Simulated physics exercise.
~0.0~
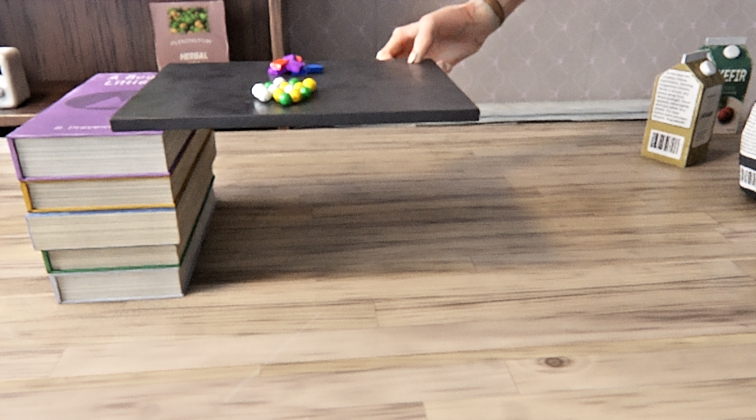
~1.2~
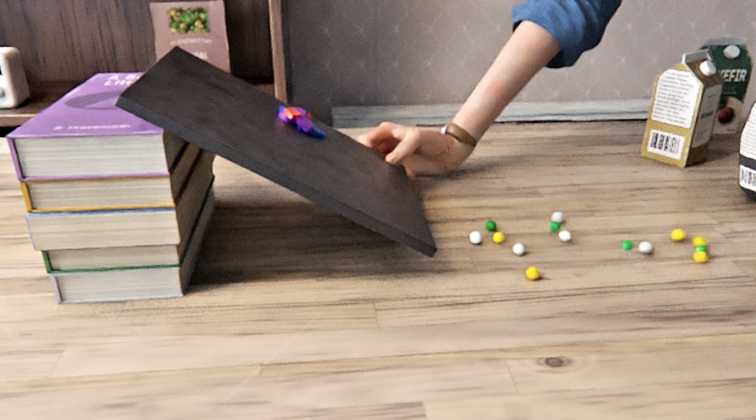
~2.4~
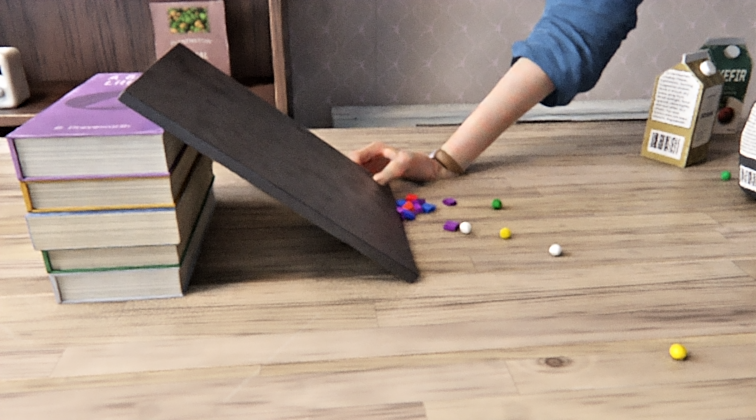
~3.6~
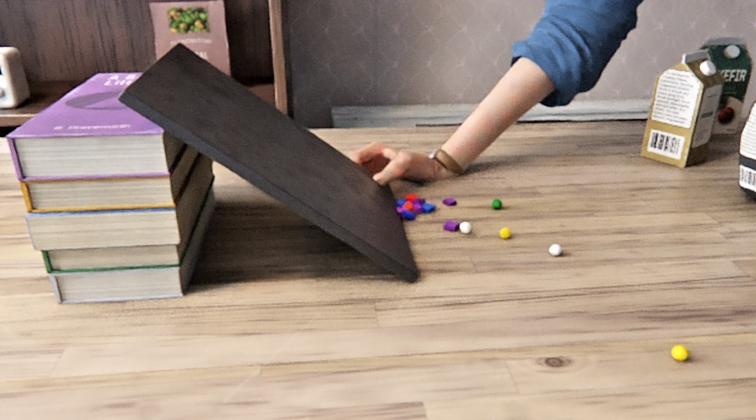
The footage shows a hand lowering the right end of a dark board propped on stacked books, sending white, green and yellow balls rolling rightward across the table, mostly out of view, while the red, blue and purple pieces slide later and settle mostly near the board's foot.
